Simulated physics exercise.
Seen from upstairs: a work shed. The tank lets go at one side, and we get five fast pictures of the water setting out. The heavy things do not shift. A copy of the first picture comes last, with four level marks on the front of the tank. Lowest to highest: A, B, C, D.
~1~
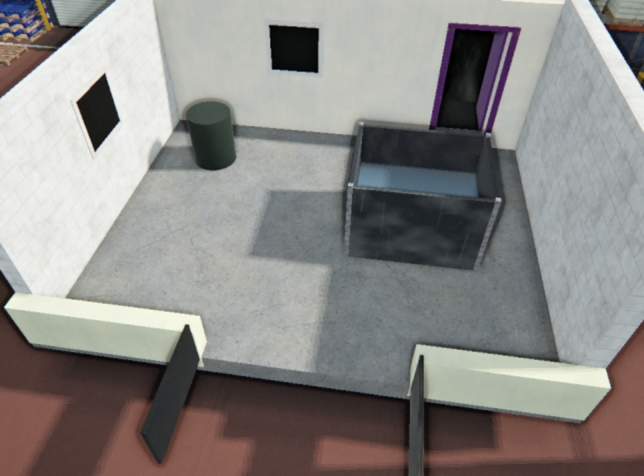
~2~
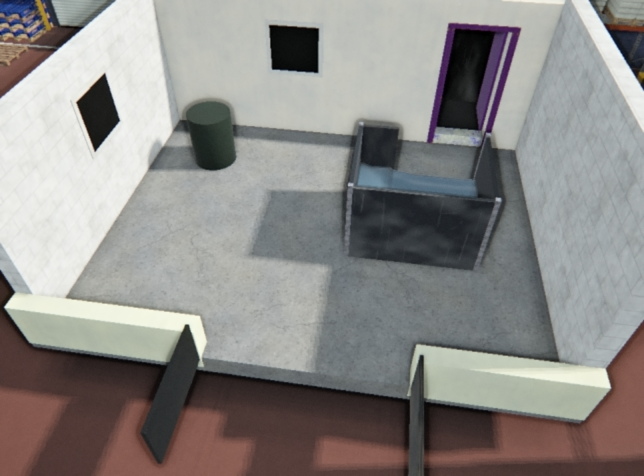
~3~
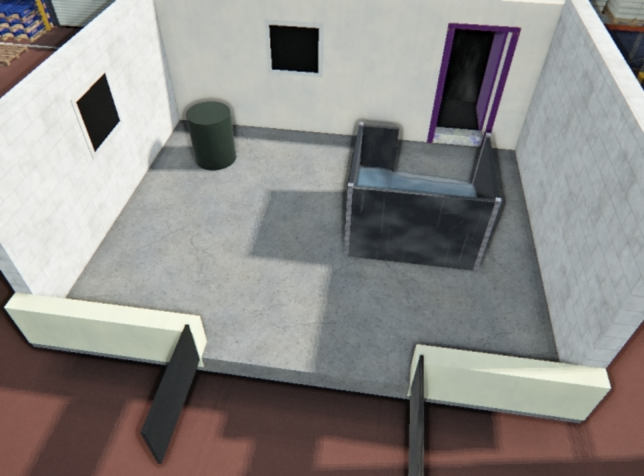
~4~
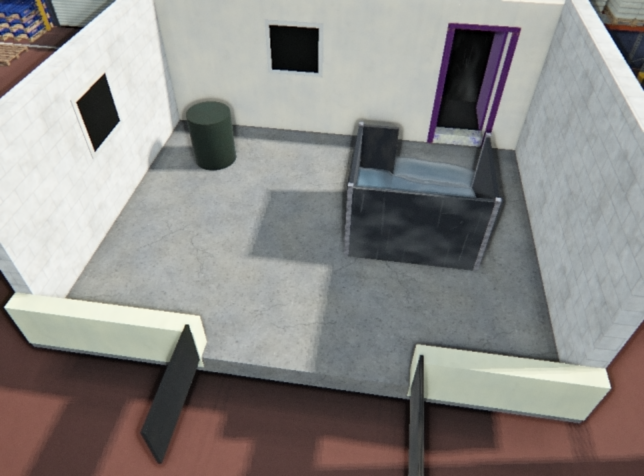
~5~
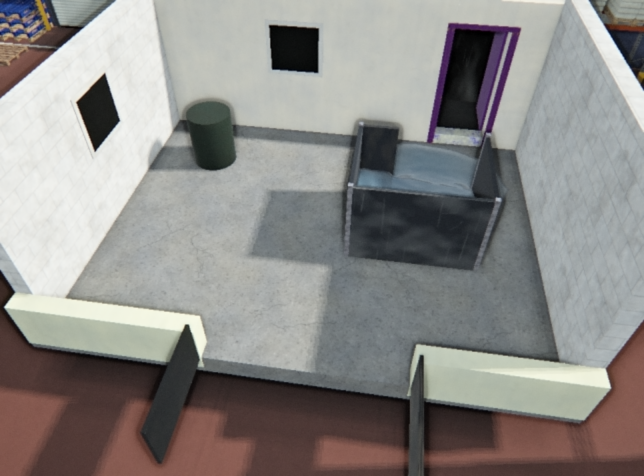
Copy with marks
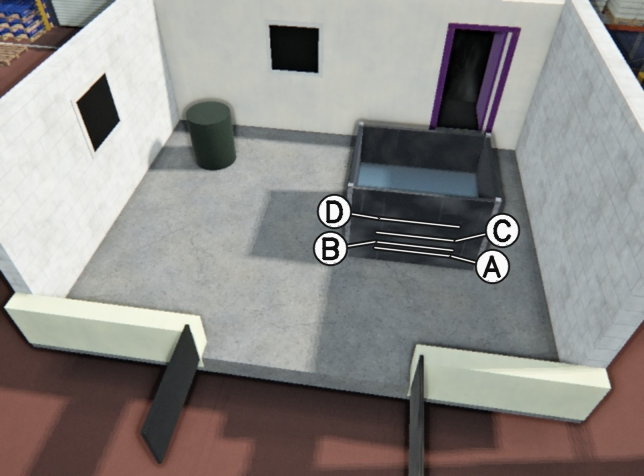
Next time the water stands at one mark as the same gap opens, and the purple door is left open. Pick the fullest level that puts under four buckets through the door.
Choose B.
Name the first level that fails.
C.
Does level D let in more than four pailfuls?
Yes.
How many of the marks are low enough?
Two of them.
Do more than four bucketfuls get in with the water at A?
No, that is safe.
In white, A at (412, 251); B at (413, 246); C at (415, 236); D at (418, 222); from the bottom up A, B, C, D.
Choosing A, nothing gets over.
Choosing B, a bucket or two gets in.
Choosing C, about 9 bucketfuls get in.
Choosing D, dozens of bucketfuls pour in.
